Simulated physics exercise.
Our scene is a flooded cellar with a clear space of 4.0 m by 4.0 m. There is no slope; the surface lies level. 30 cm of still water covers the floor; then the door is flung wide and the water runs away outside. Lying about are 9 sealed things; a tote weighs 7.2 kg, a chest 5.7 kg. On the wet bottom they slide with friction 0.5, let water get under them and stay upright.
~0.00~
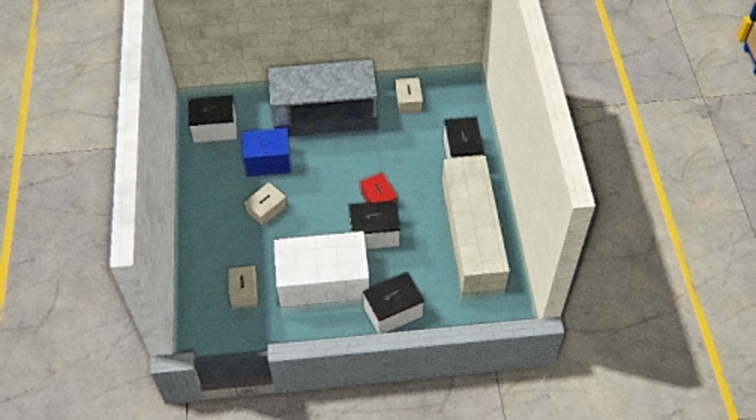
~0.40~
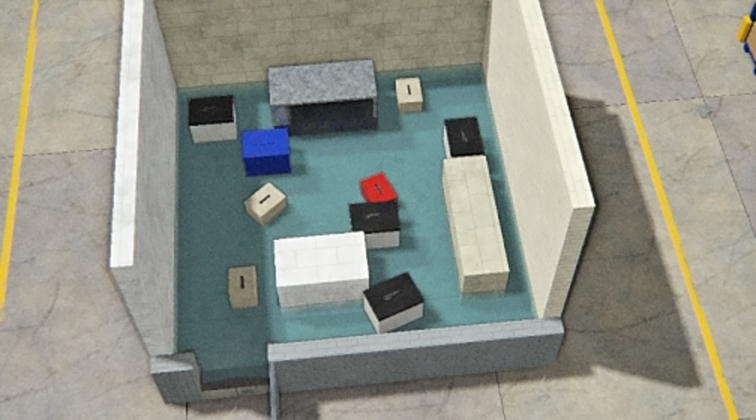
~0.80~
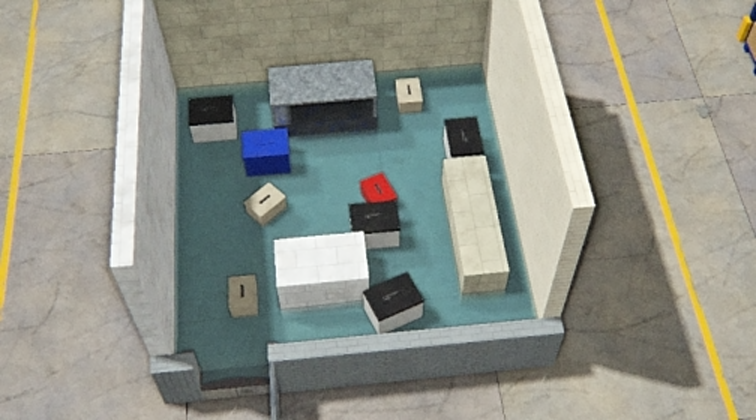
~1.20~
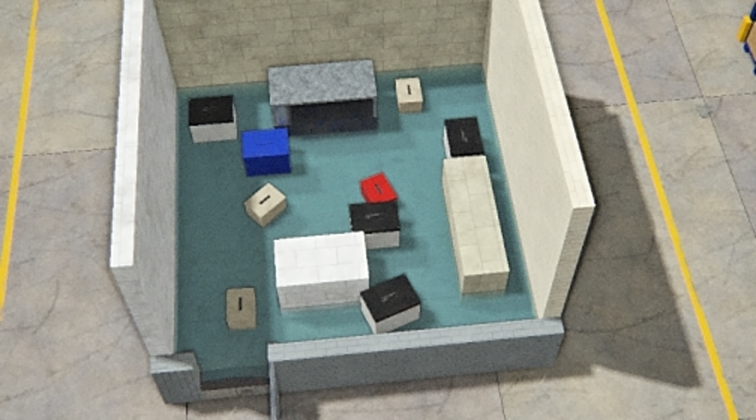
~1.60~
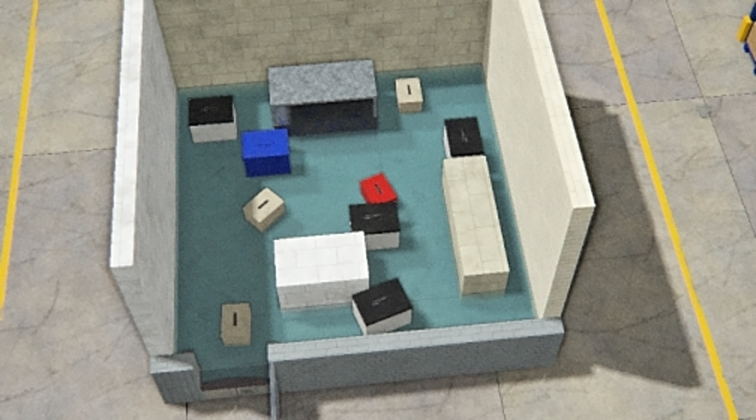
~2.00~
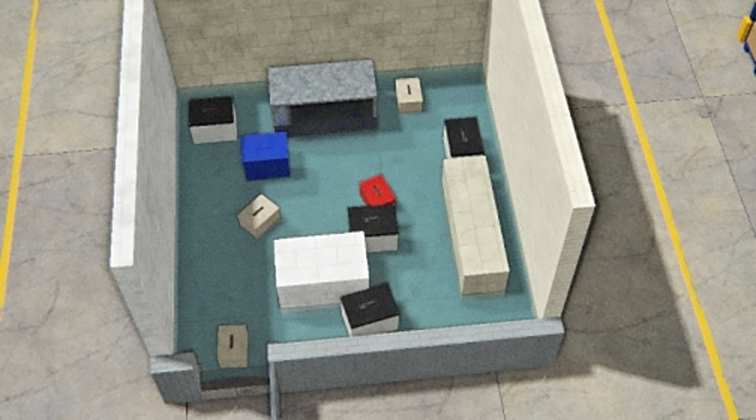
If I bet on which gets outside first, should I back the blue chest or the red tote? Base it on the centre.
Back the blue one; it gets out first.
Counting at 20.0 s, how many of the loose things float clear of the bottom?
At that time, 5.
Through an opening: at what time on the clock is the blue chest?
Close to 15.5 s, I'd say.
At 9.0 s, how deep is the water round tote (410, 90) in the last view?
21 cm.
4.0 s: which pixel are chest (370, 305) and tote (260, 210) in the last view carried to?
I'd say close to (291, 311) and close to (230, 255).
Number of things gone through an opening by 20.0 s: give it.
I count 4 of them.
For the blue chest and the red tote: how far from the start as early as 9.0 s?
By then roughly 100 cm and 30 cm, respectively.
After 4.0 s the blue chest is near (254, 166), 0.3 m from its start, afloat; the red tote is near (364, 200), 0.2 m from its start, afloat; 1 of 9 are out; 8 afloat.
After 9.0 s the blue chest is near (234, 205), 0.9 m from its start, afloat; the red tote is near (356, 198), 0.3 m from its start, afloat; 3 of 9 are out; 6 afloat.
After 16.0 s the blue chest has gone out (at 15.7 s); the red tote is near (322, 214), 0.7 m from its start, afloat; 4 of 9 are out; 5 afloat.
After 20.0 s the blue chest has gone out (at 15.7 s); the red tote is near (288, 228), 1.1 m from its start, afloat; 4 of 9 are out; 5 afloat.
